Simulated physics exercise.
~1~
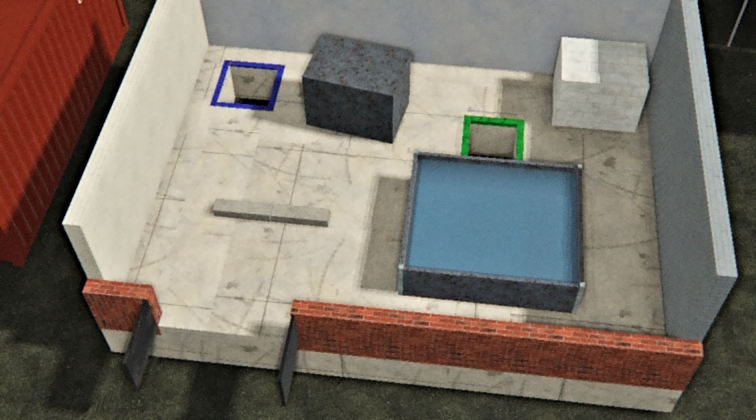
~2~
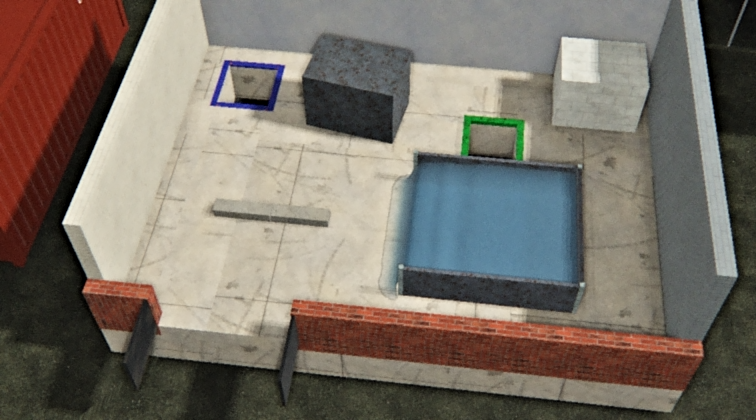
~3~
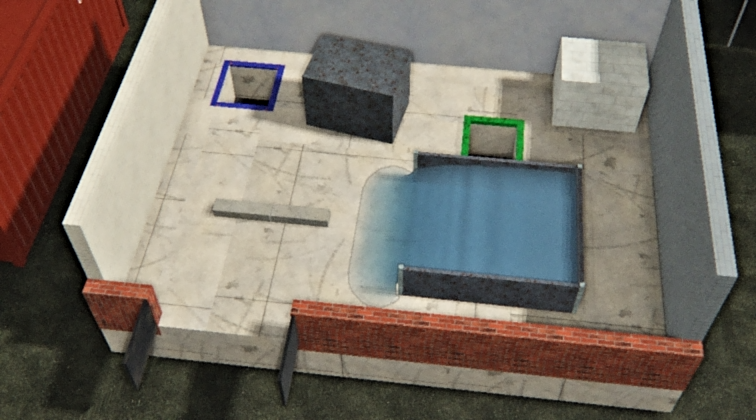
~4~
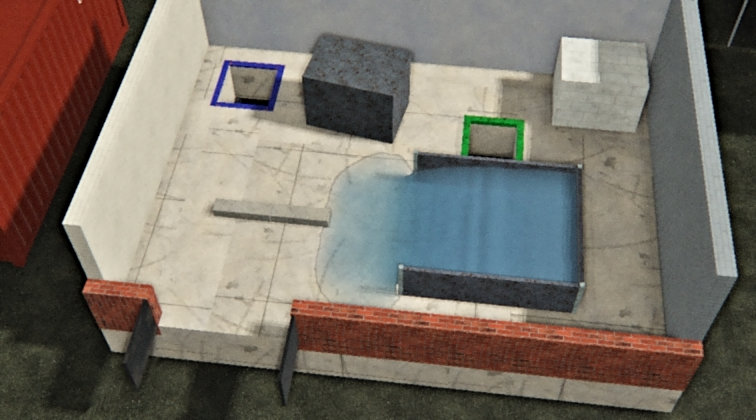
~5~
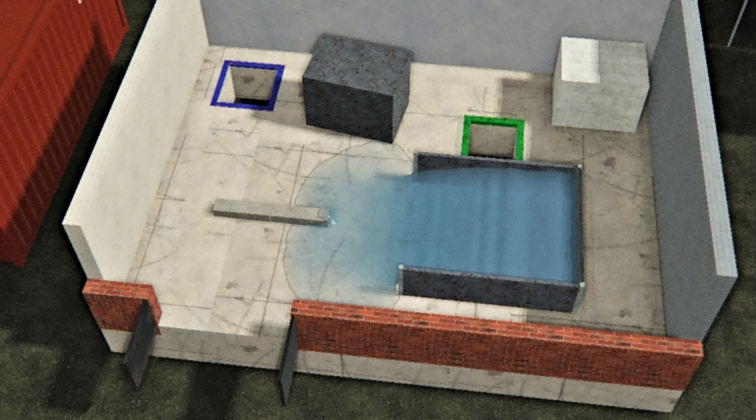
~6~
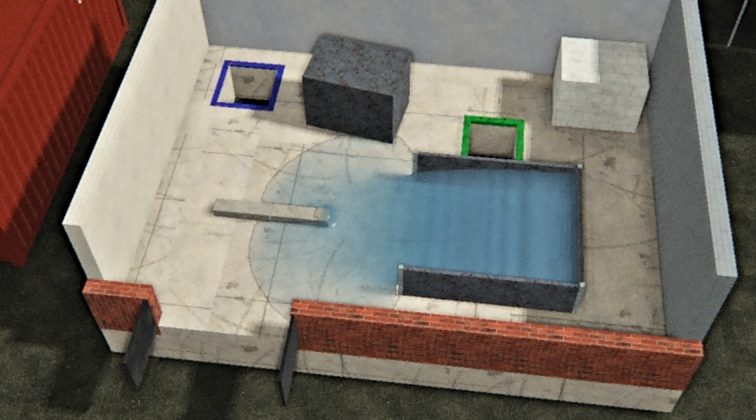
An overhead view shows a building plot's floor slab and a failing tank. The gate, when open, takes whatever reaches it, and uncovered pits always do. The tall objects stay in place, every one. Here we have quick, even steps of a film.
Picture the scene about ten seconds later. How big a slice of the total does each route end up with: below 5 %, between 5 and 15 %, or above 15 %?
Final slices - gate: Above 15 %, blue pit: Above 15 %, green pit: Below 5 %.
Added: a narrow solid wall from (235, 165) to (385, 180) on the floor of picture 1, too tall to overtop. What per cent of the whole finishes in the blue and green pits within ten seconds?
The blue pit gets 15 per cent and the green pit gets 0 per cent.
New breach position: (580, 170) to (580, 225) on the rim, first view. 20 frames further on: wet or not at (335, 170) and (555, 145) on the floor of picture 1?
Lab note, in order - left bare; inundated.
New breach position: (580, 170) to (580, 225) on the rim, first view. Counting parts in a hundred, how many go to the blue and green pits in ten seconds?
Approximately, blue takes 4 % and green takes 14 %.
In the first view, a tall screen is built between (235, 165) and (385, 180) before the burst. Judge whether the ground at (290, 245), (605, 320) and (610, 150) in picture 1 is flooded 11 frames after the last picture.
Same order as asked - soaked, unsoaked, unsoaked.
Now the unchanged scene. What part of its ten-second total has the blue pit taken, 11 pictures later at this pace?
That share would be near 0 %.
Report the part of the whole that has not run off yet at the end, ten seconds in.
About 46 %.
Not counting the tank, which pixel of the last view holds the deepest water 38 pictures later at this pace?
Around (358, 137).
A moment on, water covers 45 % of the floor; the gate 0 %, the blue pit 0 %, the green pit 0 %.
Next, water covers 50 % of the floor; the gate 2 %, the blue pit 1 %, the green pit 0 %.
Then, water covers 50 % of the floor; the gate 8 %, the blue pit 5 %, the green pit 0 %.
Later, water covers 60 % of the floor; the gate 20 %, the blue pit 17 %, the green pit 0 %.
In the end, water covers 80 % of the floor; the gate 27 %, the blue pit 26 %, the green pit 0 %.
